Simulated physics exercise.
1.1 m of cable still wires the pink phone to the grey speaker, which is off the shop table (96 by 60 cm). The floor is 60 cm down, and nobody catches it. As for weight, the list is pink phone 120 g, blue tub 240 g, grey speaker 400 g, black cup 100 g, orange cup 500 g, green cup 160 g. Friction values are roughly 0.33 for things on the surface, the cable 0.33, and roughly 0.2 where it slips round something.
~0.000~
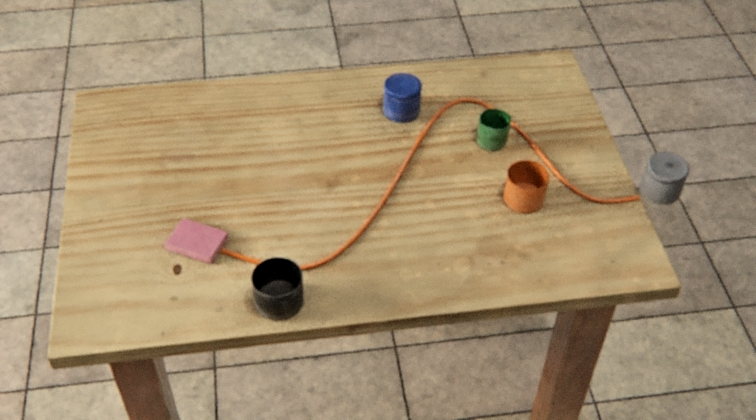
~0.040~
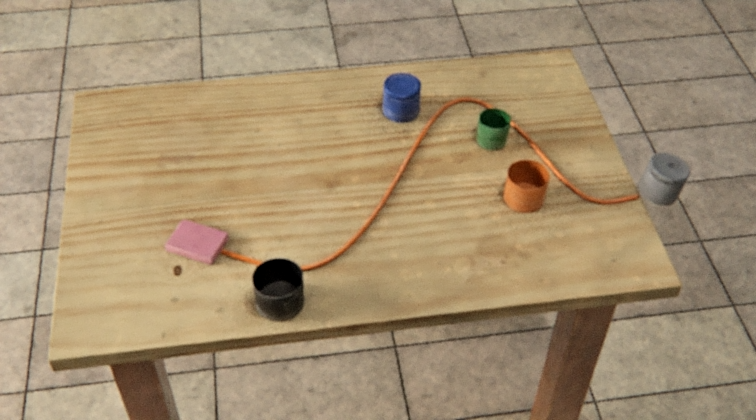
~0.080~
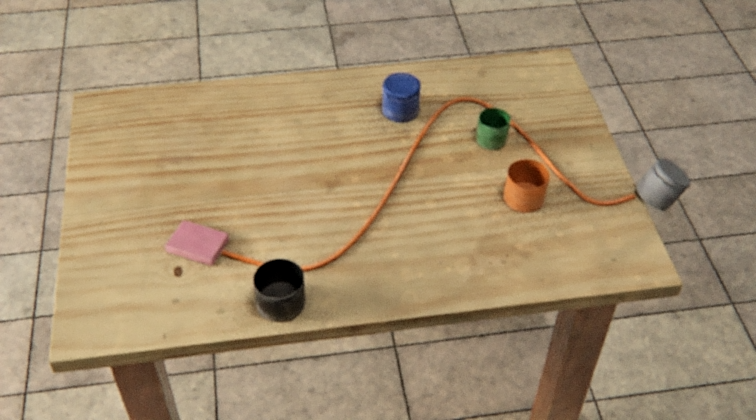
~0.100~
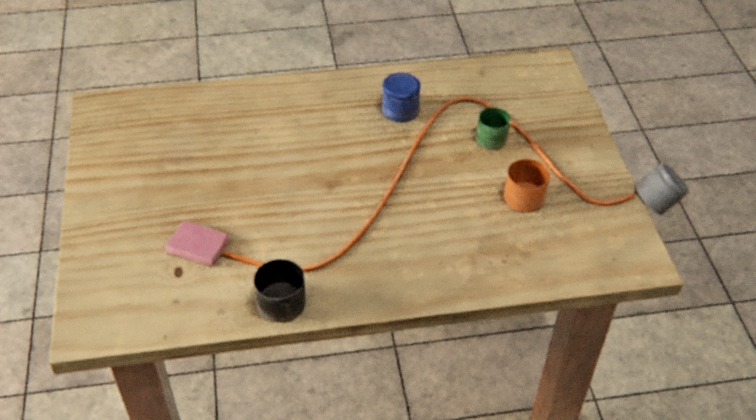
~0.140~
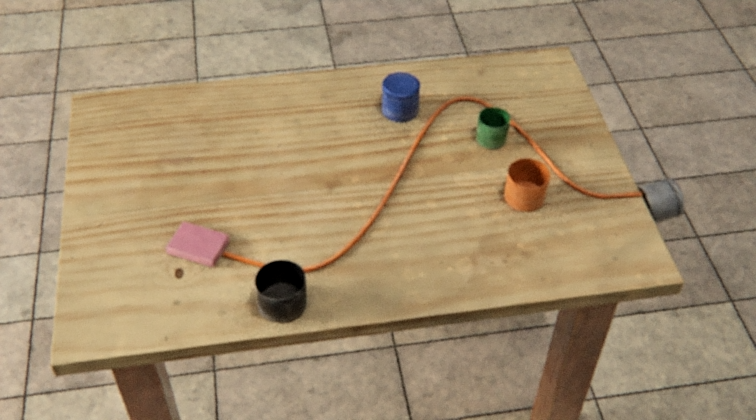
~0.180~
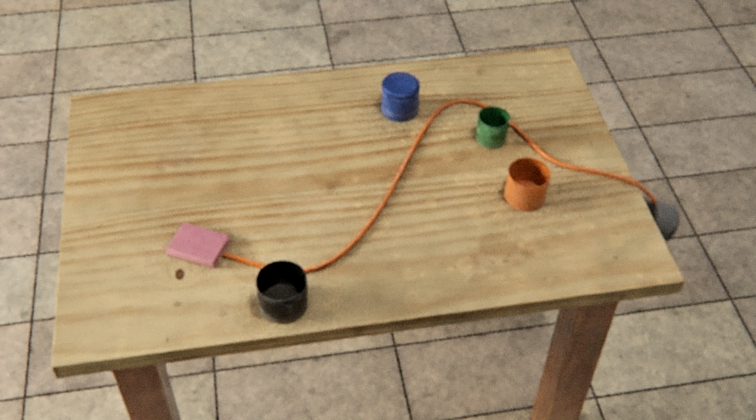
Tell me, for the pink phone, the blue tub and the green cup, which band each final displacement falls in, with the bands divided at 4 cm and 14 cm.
In the end the pink phone changes place a lot; the blue tub changes place very little; the green cup changes place moderately.
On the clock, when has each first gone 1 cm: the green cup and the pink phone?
Approx. times - green cup: 0.32 s, pink phone: 0.32 s.
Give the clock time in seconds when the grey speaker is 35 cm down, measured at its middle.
At about 0.34 s.
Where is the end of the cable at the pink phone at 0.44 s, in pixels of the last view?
Close to (321, 180) in the last picture.
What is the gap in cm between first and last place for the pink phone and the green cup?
The pink phone ended up over the edge, and the green cup about 10 cm from where it began.
After 0.4 s, the cable's tail end at (321, 180); pink phone 20 cm off its start, green cup 9 cm off its start, grey speaker over the edge.
After 0.7 s, the cable's tail end at (518, 125); pink phone 58 cm off its start, green cup 9 cm off its start, grey speaker over the edge.
After 0.9 s, the cable has left the top; pink phone on its side, 81 cm off its start at (597, 90), green cup 9 cm off its start at (524, 151), grey speaker over the edge.
After 1.2 s, the cable has left the top; pink phone over the edge, green cup 9 cm off its start, grey speaker over the edge.
After 2.4 s, the cable has left the top; pink phone over the edge, green cup 10 cm off its start at (524, 151), blue tub 0 cm off its start at (401, 83), grey speaker over the edge.
